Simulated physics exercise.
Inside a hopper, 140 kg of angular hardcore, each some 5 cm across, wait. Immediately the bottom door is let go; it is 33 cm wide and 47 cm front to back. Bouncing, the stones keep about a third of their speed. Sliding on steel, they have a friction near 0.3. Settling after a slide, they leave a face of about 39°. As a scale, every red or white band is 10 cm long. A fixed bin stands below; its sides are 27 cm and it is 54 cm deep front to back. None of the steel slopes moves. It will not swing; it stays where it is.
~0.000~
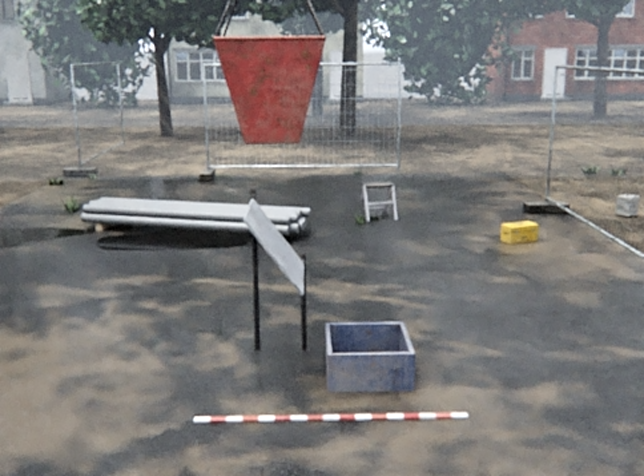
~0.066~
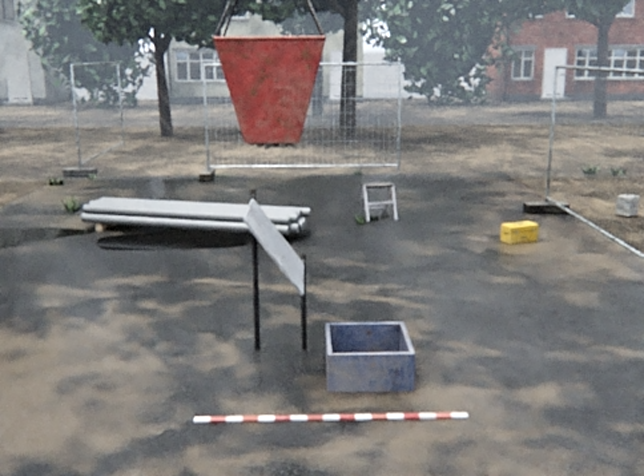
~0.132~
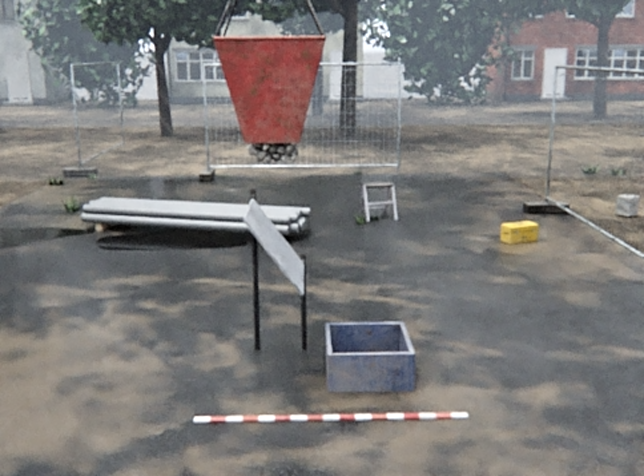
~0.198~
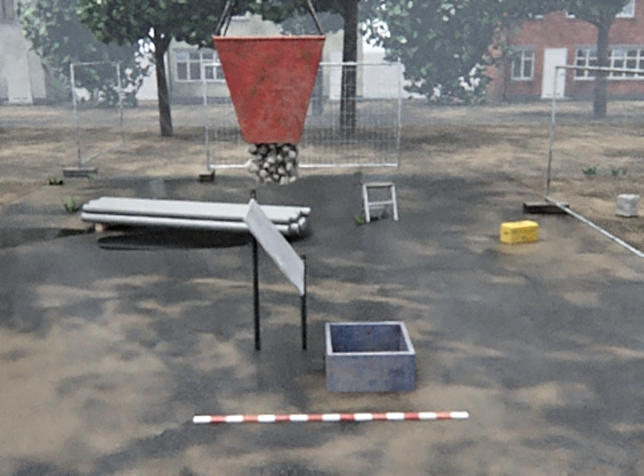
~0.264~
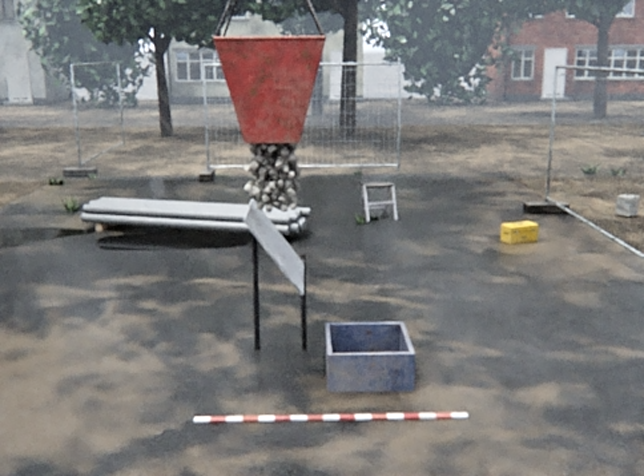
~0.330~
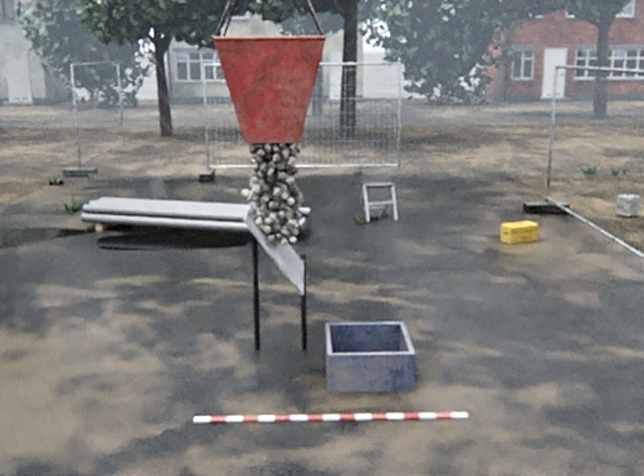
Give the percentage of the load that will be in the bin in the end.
Some 67 per cent of the load ends in the bin.
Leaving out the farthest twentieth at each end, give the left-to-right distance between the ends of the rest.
Some 70 cm left to right.
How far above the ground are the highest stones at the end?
34 cm.
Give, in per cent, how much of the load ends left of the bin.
Close to 0 in a hundred.
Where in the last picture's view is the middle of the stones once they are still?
I'd point to somewhere near (369, 358).
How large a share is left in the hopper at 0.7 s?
Some 0 per cent is still held.
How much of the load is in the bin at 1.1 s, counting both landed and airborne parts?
Roughly 70 percent.
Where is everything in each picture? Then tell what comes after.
In the first picture, the outlet is at (272, 135); nothing has dropped yet.
In the second picture, the outlet is at (272, 135); 5 % is out.
In the third picture, the outlet is at (272, 135); 12 % is out, the lowest stones still above the rim at (281, 154), 155 cm up.
In the fourth picture, the outlet is at (272, 135); 23 % is out, the lowest stones still above the rim at (282, 176), 141 cm up.
In the fifth picture, the outlet is at (272, 135); 35 % is out, the lowest stones still above the rim at (282, 202), 123 cm up.
In the sixth picture, the outlet is at (272, 135); 48 % is out, the lowest stones still above the rim at (285, 236), 101 cm up.
After 0.7 s, 0 % in the hopper, 30 % on the steel, 32 % falling or lying left of the bin, 29 % falling or lying in the bin, 9 % falling or lying beside or right of the bin; the stones farthest right are at (394, 354).
After 1.1 s, 0 % in the hopper, 2 % falling or lying left of the bin, 68 % falling or lying in the bin, 30 % falling or lying beside or right of the bin; the stones farthest right are at (445, 362).
After 1.7 s, 0 % in the hopper, 2 % falling or lying left of the bin, 67 % falling or lying in the bin, 31 % falling or lying beside or right of the bin; the stones farthest right are at (528, 377).
After 2.6 s, 0 % in the hopper, 2 % falling or lying left of the bin, 67 % falling or lying in the bin, 31 % falling or lying beside or right of the bin; the stones farthest right are at (531, 377).
After 4.5 s, 0 % in the hopper, 2 % left of the bin, 67 % in the bin, 31 % beside or right of the bin; the stones farthest right are at (531, 377).
